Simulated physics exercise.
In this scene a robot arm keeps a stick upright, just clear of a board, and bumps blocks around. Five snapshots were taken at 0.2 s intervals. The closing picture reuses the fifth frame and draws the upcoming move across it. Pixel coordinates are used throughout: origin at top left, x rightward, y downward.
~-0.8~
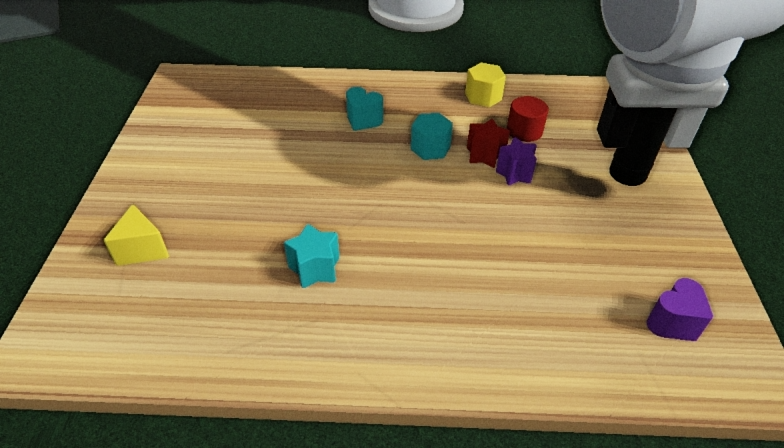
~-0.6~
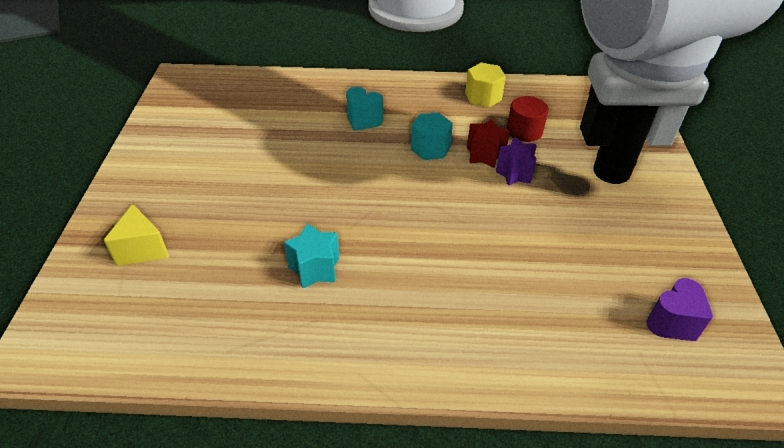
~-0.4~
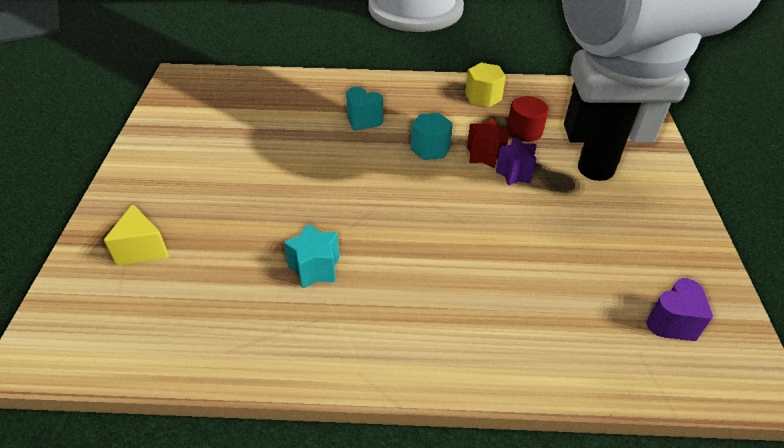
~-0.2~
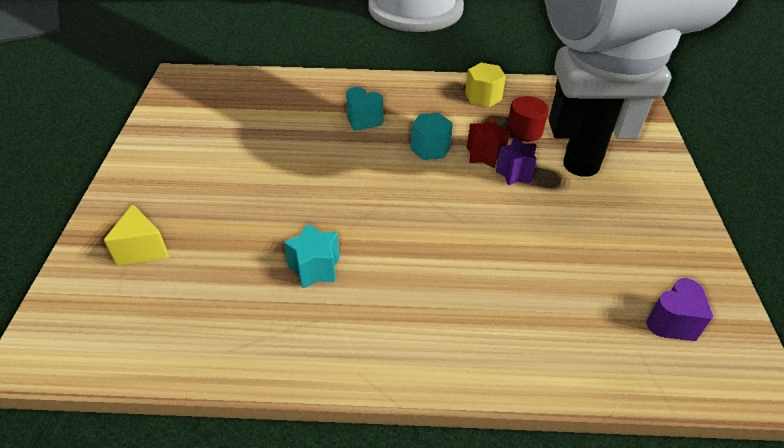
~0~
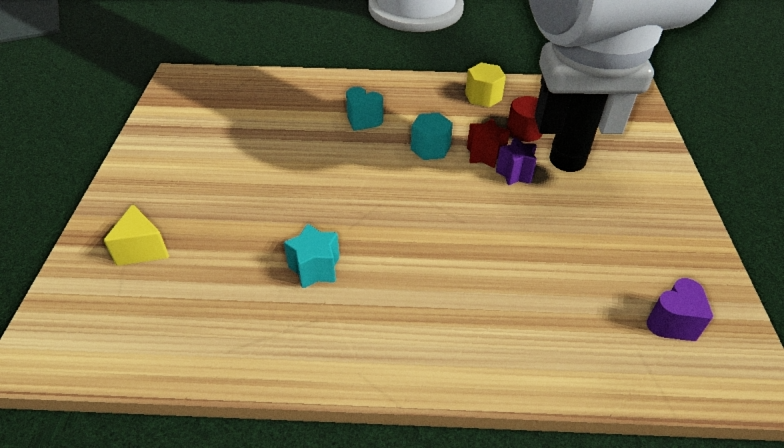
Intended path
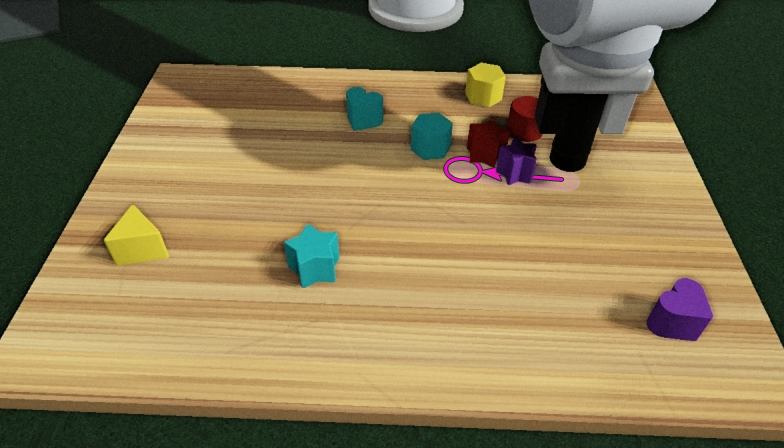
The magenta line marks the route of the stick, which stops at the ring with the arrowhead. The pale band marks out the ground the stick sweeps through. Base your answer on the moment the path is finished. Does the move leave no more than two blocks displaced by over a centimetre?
Going by the path, no.
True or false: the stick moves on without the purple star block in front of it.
The statement is false.
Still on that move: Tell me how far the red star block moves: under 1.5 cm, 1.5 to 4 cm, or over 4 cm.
Range: 1.5 to 4 cm.
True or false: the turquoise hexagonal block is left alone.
That statement is not accurate.
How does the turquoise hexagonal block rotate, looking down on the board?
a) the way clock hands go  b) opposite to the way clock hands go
b (opposite to the way clock hands go)
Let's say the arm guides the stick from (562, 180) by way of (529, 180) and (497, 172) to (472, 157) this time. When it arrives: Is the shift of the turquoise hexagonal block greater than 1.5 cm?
That would be a yes.
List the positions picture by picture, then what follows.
In the first picture, lower end of the stick (627, 175), tops of blocks, turquoise hexagonal block (432, 123), red star block (489, 130), purple star block (520, 149), red cylinder (530, 106).
In the second picture, stick (611, 173), blocks as before.
In the third picture, stick (596, 170), blocks as before.
In the fourth picture, stick (581, 166), blocks as before.
In the fifth picture, stick (567, 161), turquoise hexagonal block (432, 123), red star block (489, 130), purple star block (520, 149), red cylinder (530, 106).
The drawn path runs from (562, 180) directly to (463, 170).
What follows on the original path. One third of the way, stick (532, 158); red star block (486, 129), turned 10° clockwise; purple star block (502, 148).
Two thirds of the way, stick (499, 155); red star block (470, 127), turned 70° clockwise; purple star block (468, 147).
At the end, stick (465, 152); turquoise hexagonal block (421, 115), turned 20° anticlockwise; red star block (460, 124), turned 115° clockwise; purple star block (435, 145); red cylinder not moved.
